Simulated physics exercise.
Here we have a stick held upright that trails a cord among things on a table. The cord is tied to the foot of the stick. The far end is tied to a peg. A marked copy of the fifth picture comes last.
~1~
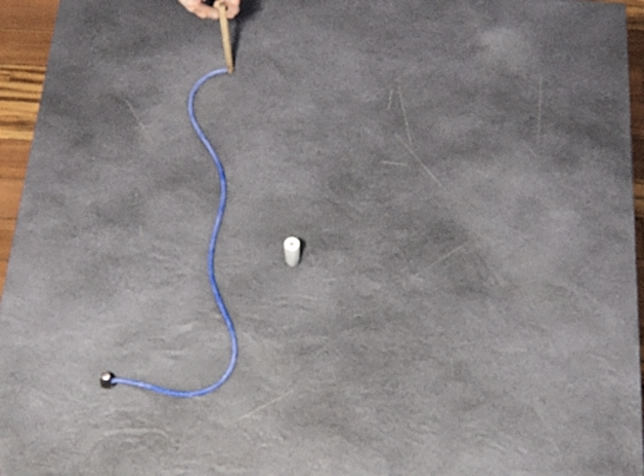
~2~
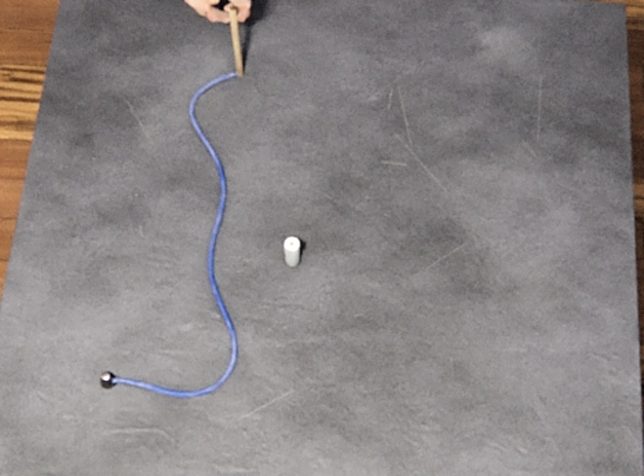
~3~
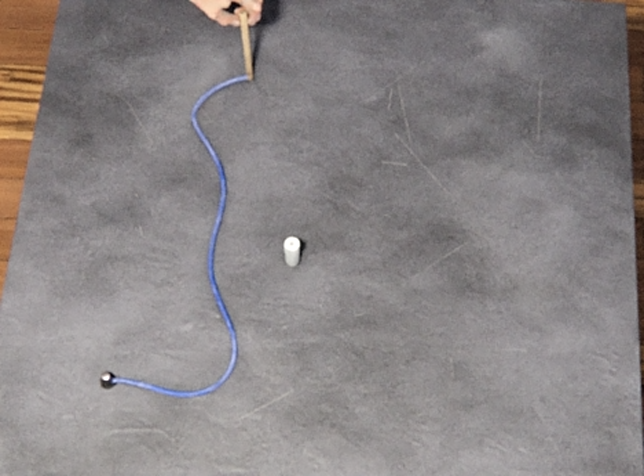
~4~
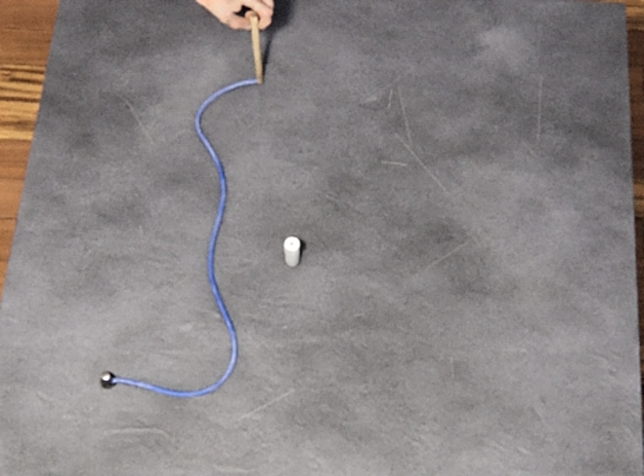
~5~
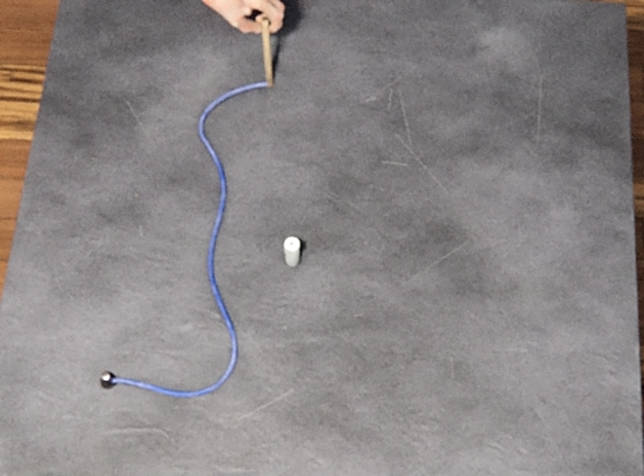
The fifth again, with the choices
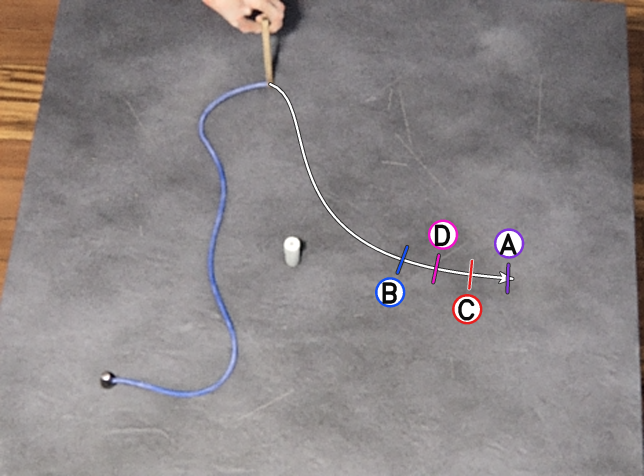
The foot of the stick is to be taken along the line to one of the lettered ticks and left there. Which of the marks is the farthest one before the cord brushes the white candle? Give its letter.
It should halt at C.
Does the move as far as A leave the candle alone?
No.
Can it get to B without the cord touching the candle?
For that mark, yes.
On the marked copy, A at (508, 278); B at (402, 260); C at (471, 275); D at (436, 269); the route from (270, 84) via (341, 223) to (513, 279).
With C. Early on, foot of the stick (309, 171), middle of the cord (211, 262).
Further on, foot of the stick (375, 249), middle of the cord (211, 262).
At the end, foot of the stick (471, 275), middle of the cord (224, 263); nothing has been touched.
As for the rest, A brings the cord against the candle; B is safe but short; D is safe but short.
